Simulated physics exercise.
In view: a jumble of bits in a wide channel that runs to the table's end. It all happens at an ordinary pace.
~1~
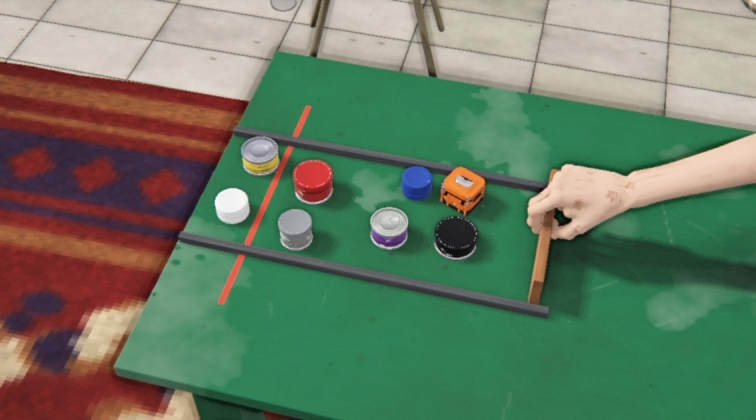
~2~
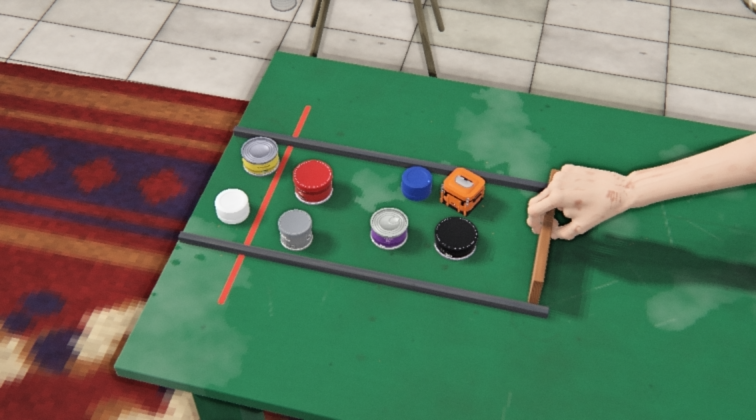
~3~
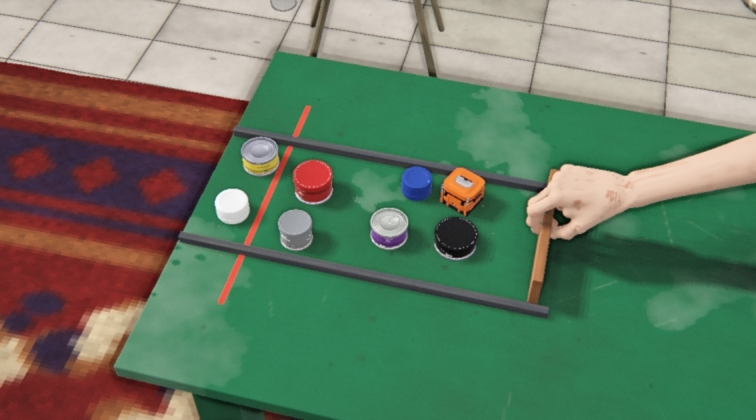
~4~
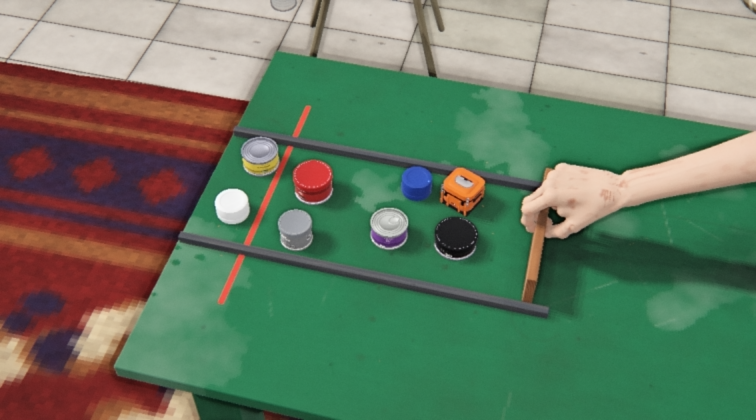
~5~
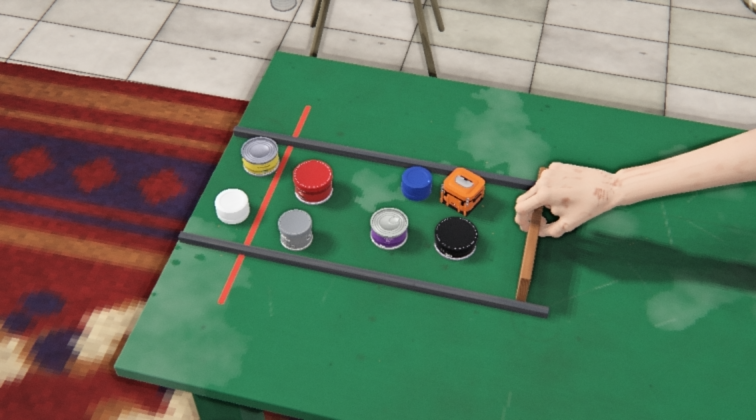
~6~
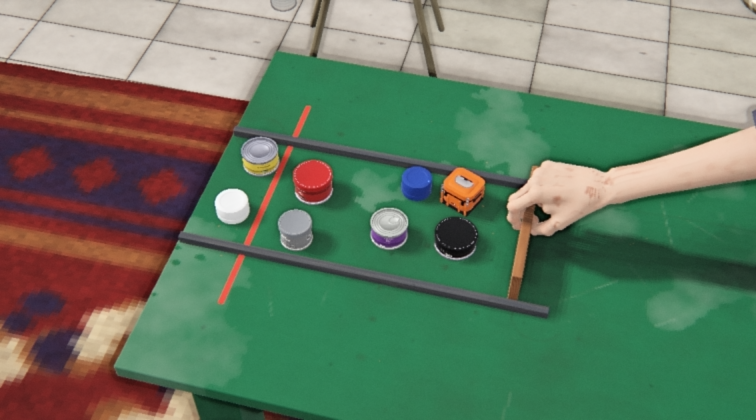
A hand gripping a wooden board at the right end of a channel on a green table stays still at first, then slides the board slightly left toward an orange object and a black tin. The scattered tins and lids, some beyond a red line, do not move, and a small gap remains.
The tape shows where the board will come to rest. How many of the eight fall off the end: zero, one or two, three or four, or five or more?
Here the number that fall off is one or two.
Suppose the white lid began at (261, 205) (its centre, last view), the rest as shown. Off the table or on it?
It goes over.
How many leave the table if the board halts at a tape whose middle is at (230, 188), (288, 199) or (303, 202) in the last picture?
Down on the floor: 5, 0 and 0.
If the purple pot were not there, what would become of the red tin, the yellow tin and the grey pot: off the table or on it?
The red tin remains up, the yellow tin drops off, the grey pot does not fall.
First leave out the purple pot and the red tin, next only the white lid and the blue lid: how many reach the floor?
First 1, then 0.
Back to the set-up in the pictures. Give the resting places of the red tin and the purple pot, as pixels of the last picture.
About (225, 167), and the other about (208, 203).
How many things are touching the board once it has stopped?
In contact: 3.
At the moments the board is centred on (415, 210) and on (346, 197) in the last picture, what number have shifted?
By then 4, and 6.
Early on, none off yet; white lid at rest near (232, 206); yellow tin at rest near (260, 157); red tin at rest near (313, 183).
Finally, the number that fall off is one or two; lost, yellow tin and white lid.
